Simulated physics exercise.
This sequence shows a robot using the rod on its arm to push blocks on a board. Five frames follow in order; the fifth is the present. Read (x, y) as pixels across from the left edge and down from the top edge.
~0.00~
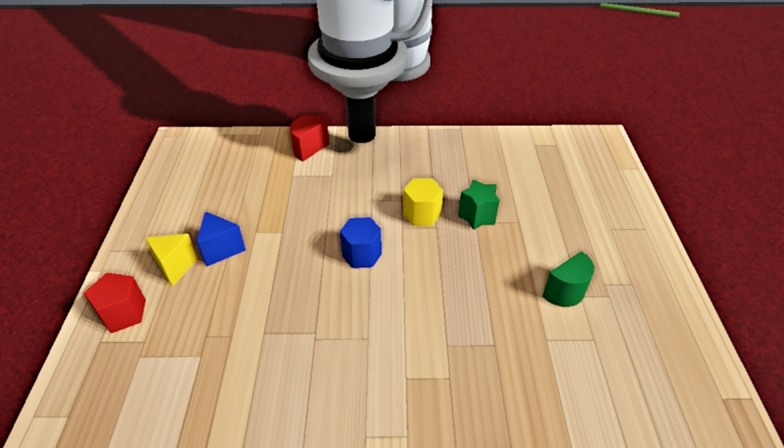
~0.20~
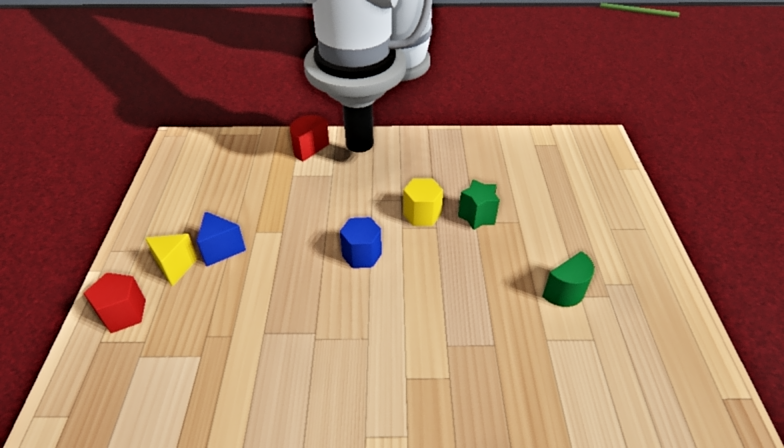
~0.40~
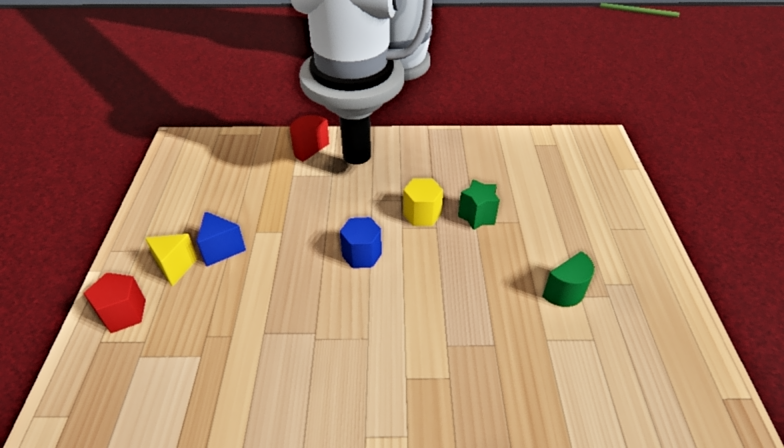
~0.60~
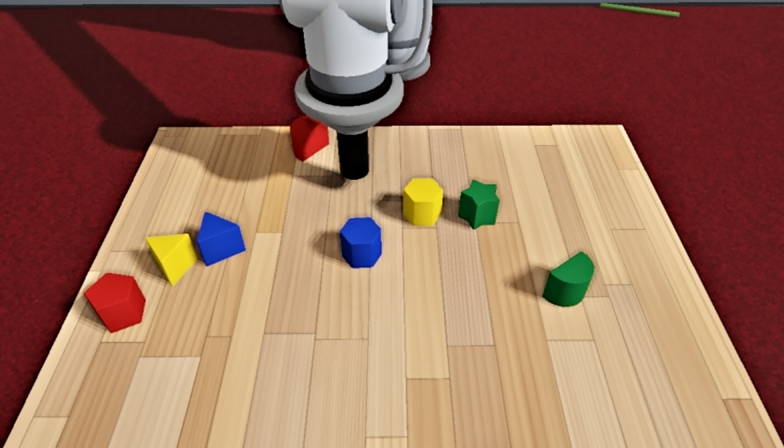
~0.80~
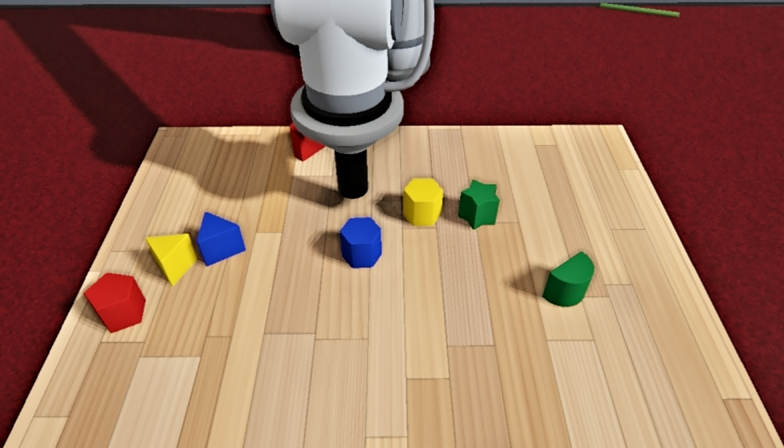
Robot arm lowering its black rod slowly down a wooden board between scattered red, blue, yellow and green blocks, which stay still.
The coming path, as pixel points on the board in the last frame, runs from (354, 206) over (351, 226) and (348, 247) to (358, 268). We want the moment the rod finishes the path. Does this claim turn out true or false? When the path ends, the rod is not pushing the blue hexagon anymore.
Answer: False.
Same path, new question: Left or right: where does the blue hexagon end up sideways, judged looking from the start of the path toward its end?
Gets pushed left.
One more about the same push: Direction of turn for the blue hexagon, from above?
The block spins anticlockwise.
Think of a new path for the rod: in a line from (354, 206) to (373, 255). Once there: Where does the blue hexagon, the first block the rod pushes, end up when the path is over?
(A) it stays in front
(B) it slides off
My answer is option A.
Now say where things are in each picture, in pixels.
In the first frame, rod tip (362, 136); block tops, blue hexagon (361, 230); yellow hexagon (423, 189).
In the second frame, rod (360, 144); blocks unchanged.
In the third frame, rod (357, 156); blocks unchanged.
In the fourth frame, rod (355, 171); blocks unchanged.
In the fifth frame, rod (353, 189); blue hexagon (361, 230); yellow hexagon (423, 189).
On the path given first. Halfway along, rod (348, 220); blue hexagon (362, 235).
At the end, rod (357, 252); blue hexagon (383, 263), turned 45° anticlockwise; yellow hexagon in place.
